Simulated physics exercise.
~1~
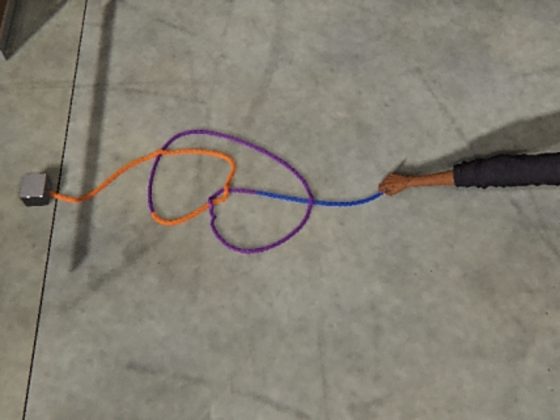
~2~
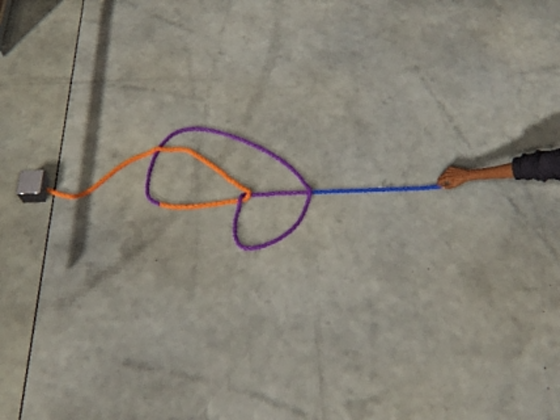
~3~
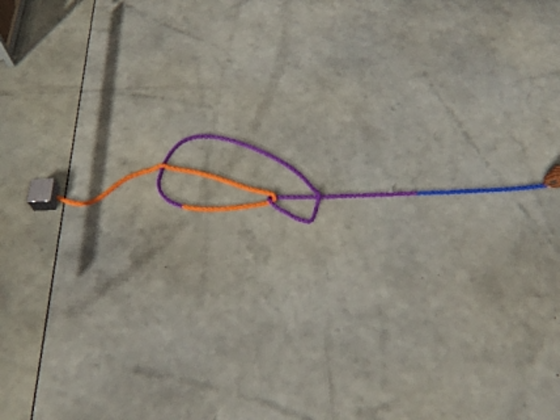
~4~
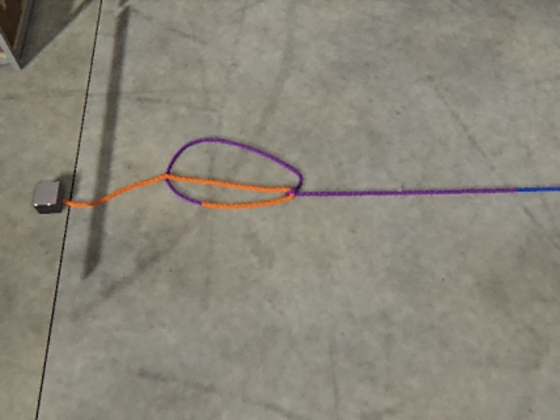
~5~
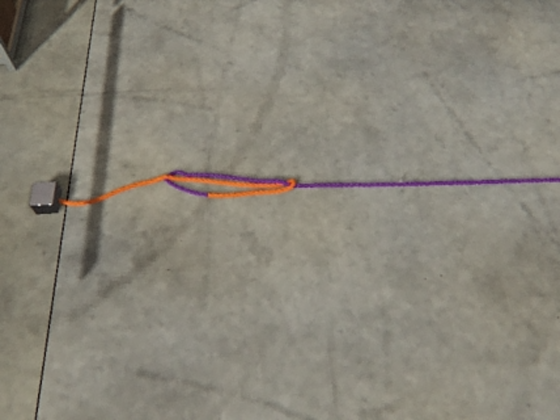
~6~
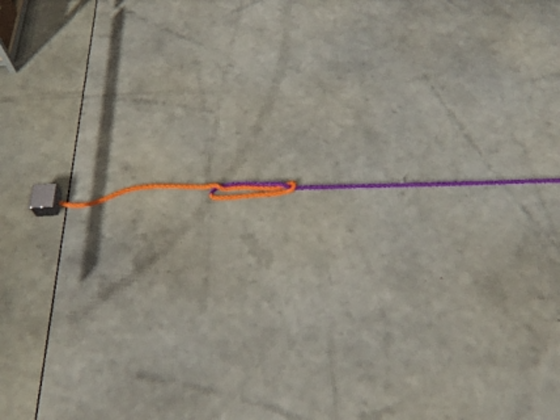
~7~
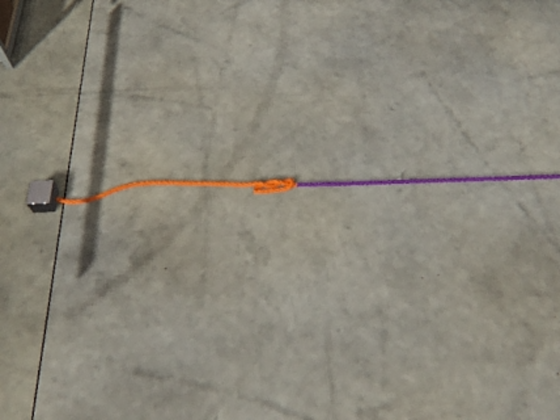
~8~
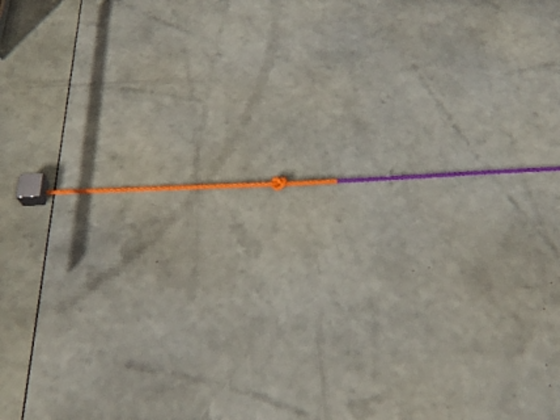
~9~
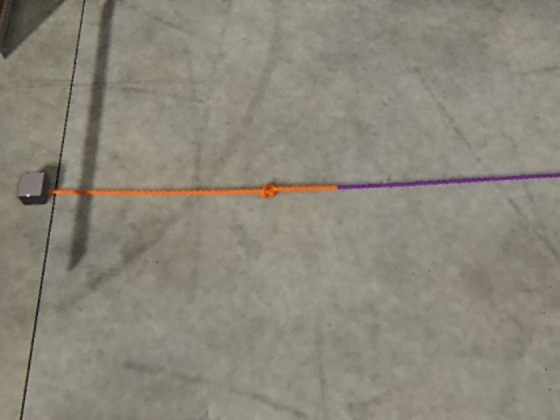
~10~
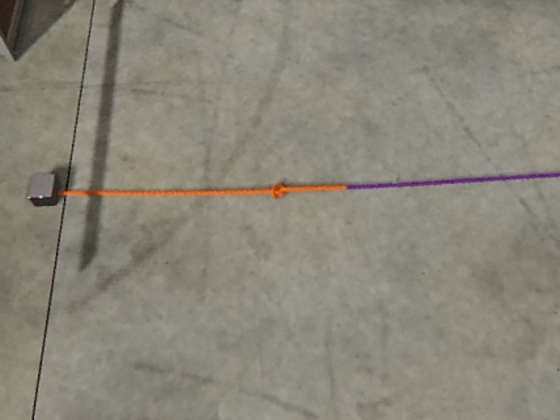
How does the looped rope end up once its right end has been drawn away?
It does not come out clear. The loops tighten into a small knot in the orange part of the rope.
On a grey concrete workshop floor, a thick rope dyed orange, purple and blue lies in wide loops, its left end fixed to a small metal block. A hand grips the blue end at the right and draws it away to the right, soon leaving the view. The lower purple loop shrinks and closes first, while the larger one flattens into a long, narrow shape. The remaining loops then bunch into a short orange tangle. Finally the rope pulls nearly straight, with a small tight orange knot left in it.
